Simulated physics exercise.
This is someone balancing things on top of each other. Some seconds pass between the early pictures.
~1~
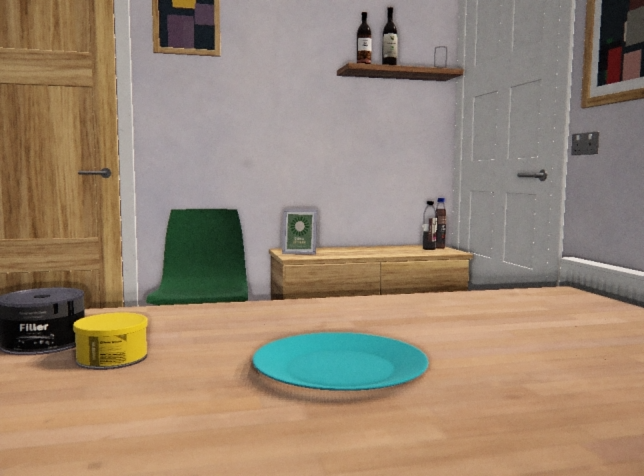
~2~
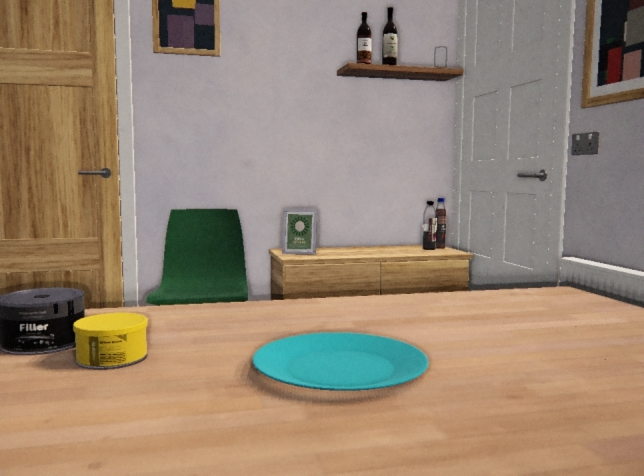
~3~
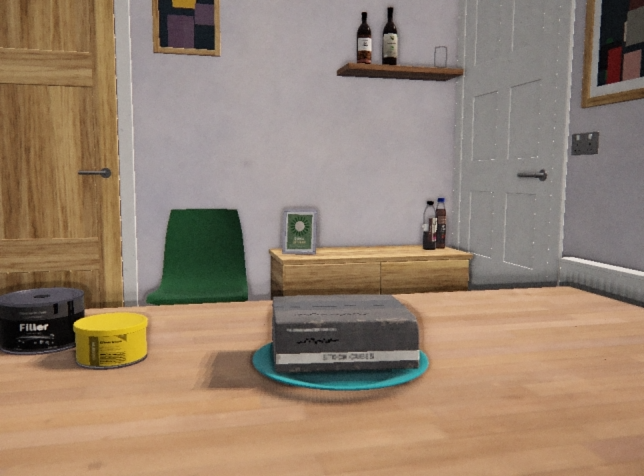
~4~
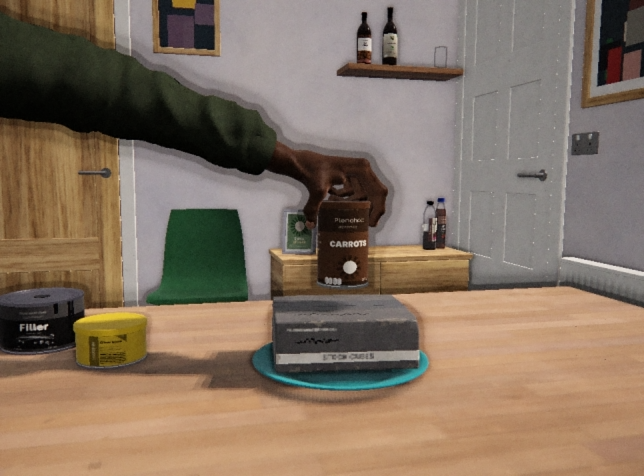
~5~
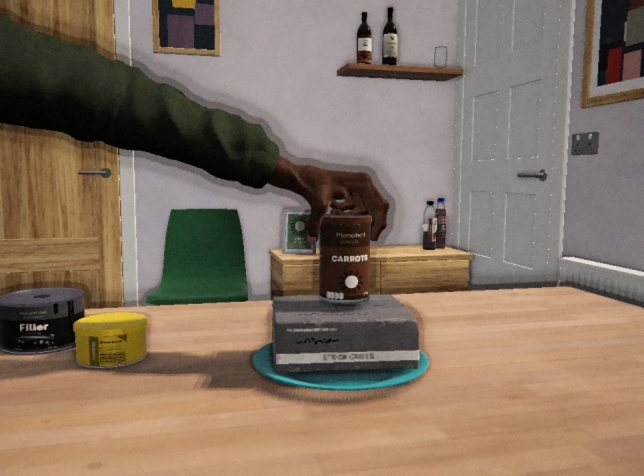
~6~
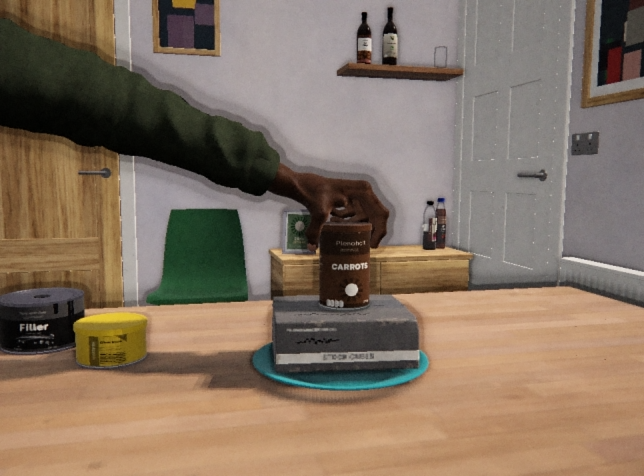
A hand in a green sleeve lowering a brown tin onto a grey box that has appeared on a turquoise plate.
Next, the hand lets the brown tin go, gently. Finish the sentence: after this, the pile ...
After this, the pile stays put.
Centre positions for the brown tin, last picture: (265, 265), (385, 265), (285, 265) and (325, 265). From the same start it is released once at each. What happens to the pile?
Outcomes in order: A collapse, no collapse, no collapse, no collapse.
Then, 0.50 s after the last picture, nothing has stirred.
Then, 1.30 s after the last picture, brown tin resting near (345, 266).
At rest, all 5 in place. Seen from the same camera at the end, brown tin near (345, 266). The pile holds.
